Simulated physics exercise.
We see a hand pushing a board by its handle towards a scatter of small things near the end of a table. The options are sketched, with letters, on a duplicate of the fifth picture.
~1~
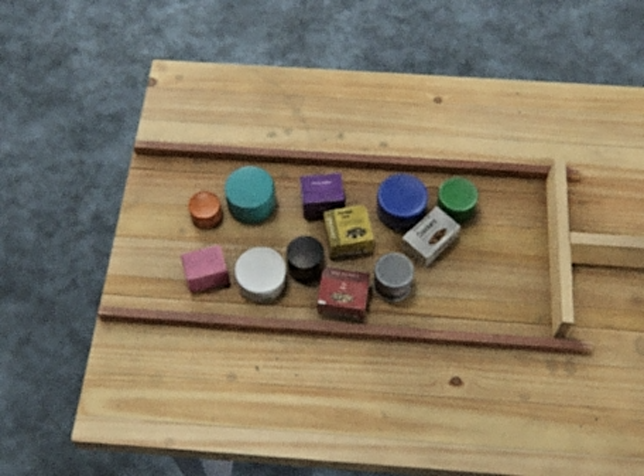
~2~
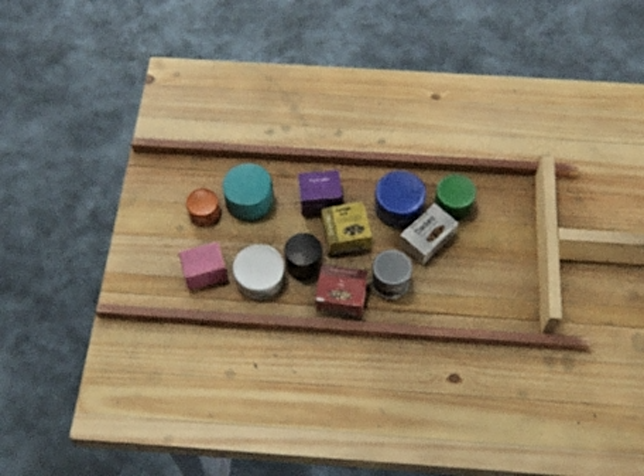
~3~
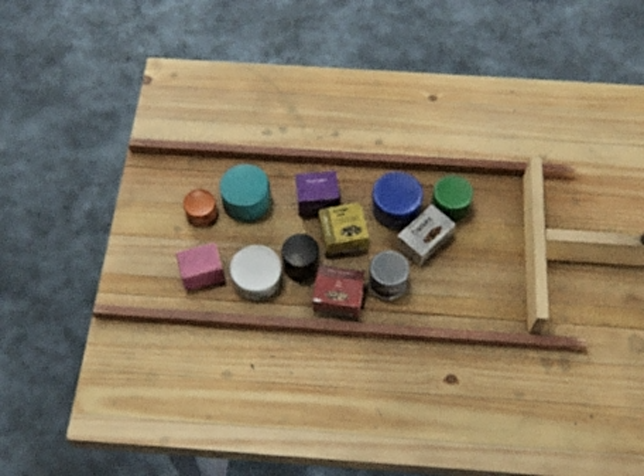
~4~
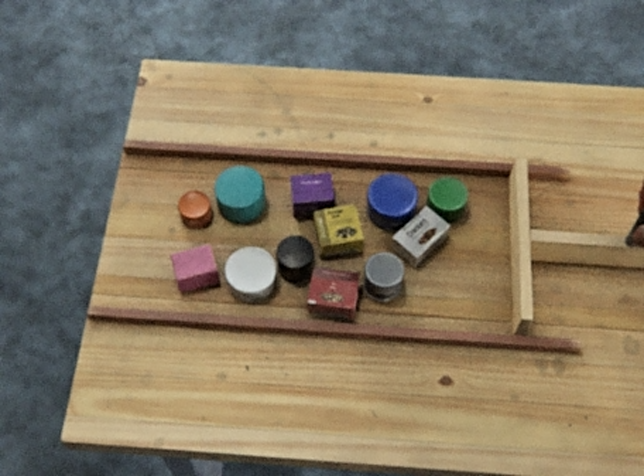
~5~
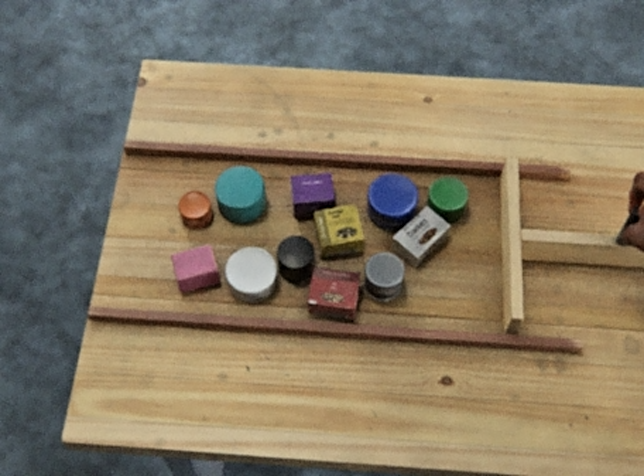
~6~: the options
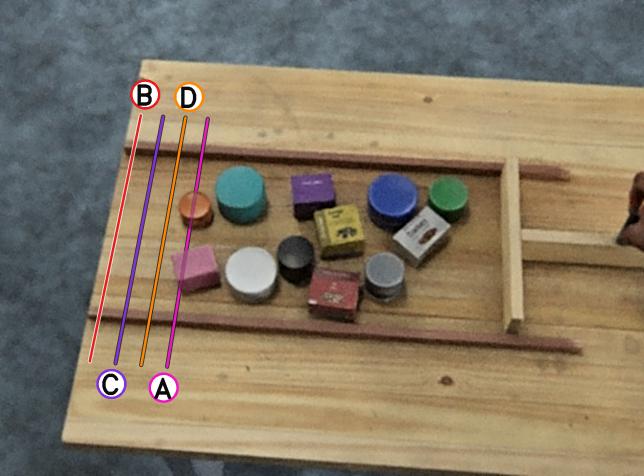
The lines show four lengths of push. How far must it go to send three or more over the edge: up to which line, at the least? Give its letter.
It can halt at A.
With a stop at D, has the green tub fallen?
No.
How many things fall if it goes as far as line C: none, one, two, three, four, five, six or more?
In all, six or more.
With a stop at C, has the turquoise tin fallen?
By then, yes.
On the marked copy, A at (189, 234); B at (117, 229); C at (141, 231); D at (165, 232).
Taking A. A third of the way, board (397, 227); white jar (248, 275); green tub (372, 182).
Two thirds of the way, board (281, 219); orange jar (112, 237); turquoise tin (132, 202).
When it is over, board (189, 214); purple packet over the edge; turquoise tin over the edge; four fallen.
As for the rest, B drops twelve, but is farther than needed; C drops eight, but is farther than needed; D drops six, but is farther than needed.
